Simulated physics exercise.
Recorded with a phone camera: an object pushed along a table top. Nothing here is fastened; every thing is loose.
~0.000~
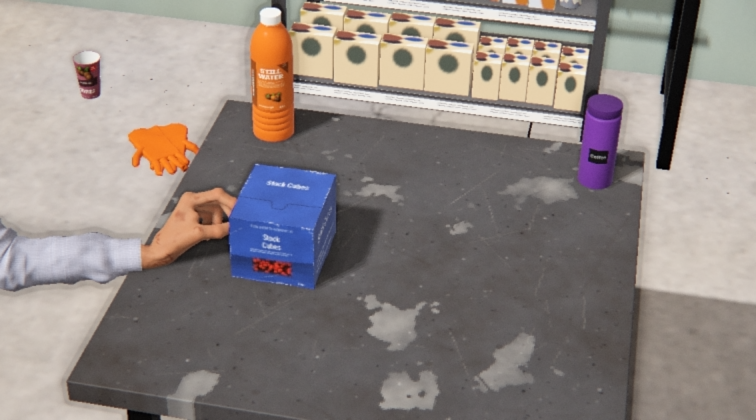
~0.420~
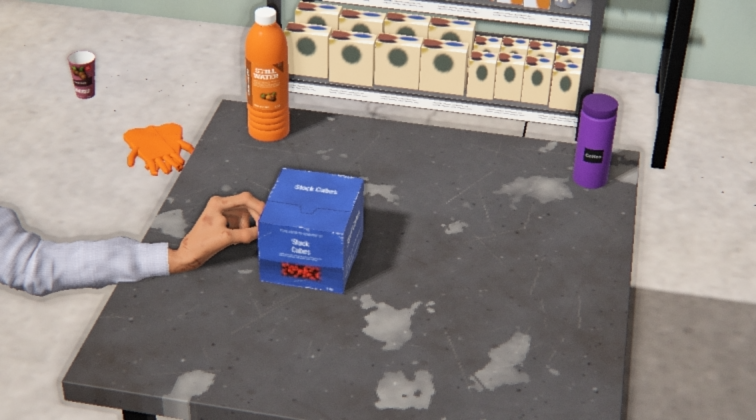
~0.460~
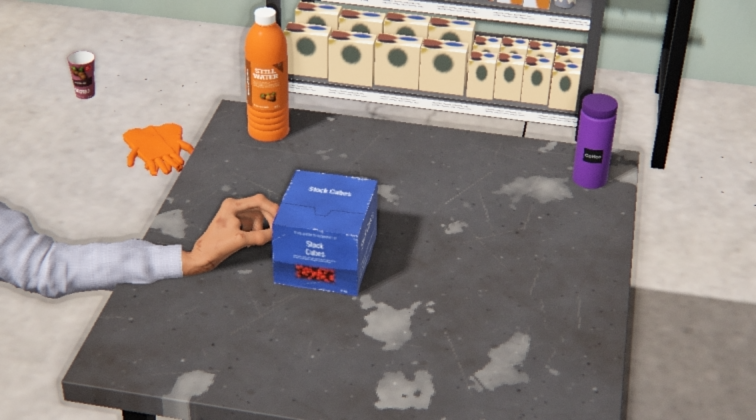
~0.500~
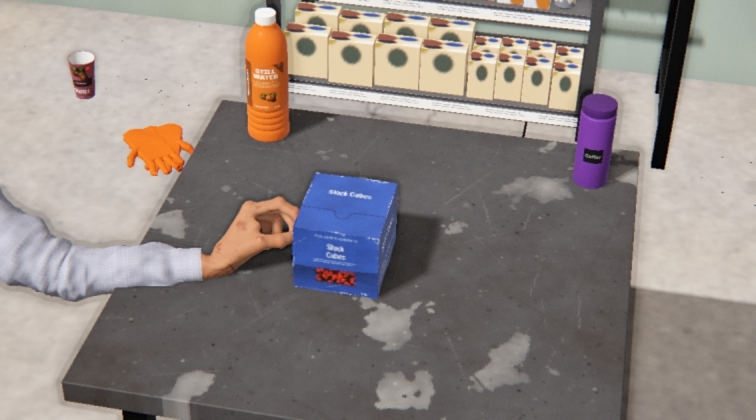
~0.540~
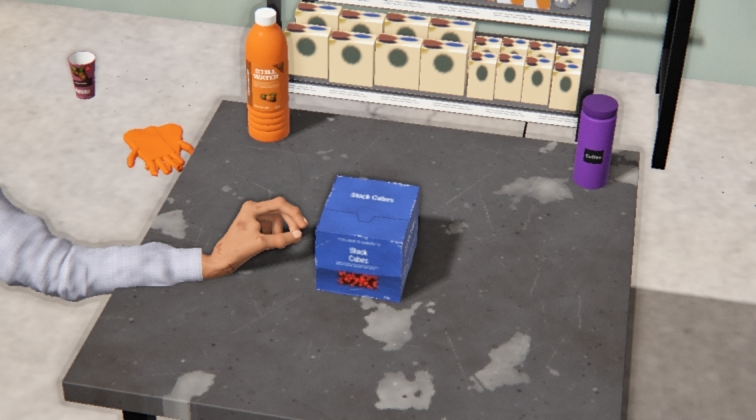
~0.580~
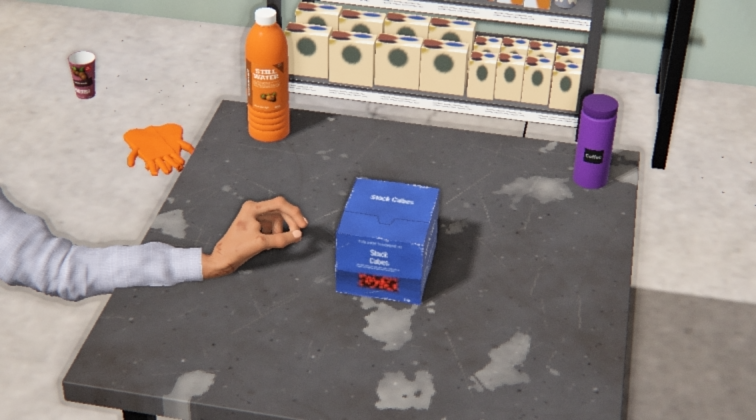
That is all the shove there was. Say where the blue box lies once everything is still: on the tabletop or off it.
Lingers on top.
Around 0.68 s, blue box displaced about its own width near (429, 246).
Around 0.78 s, blue box displaced about its own width near (458, 250).
Around 0.88 s, blue box displaced about its own width near (474, 252).
Finally (1.3 s), moved from the start, blue box. Final places as the last picture's camera would see them, blue box near (478, 253).
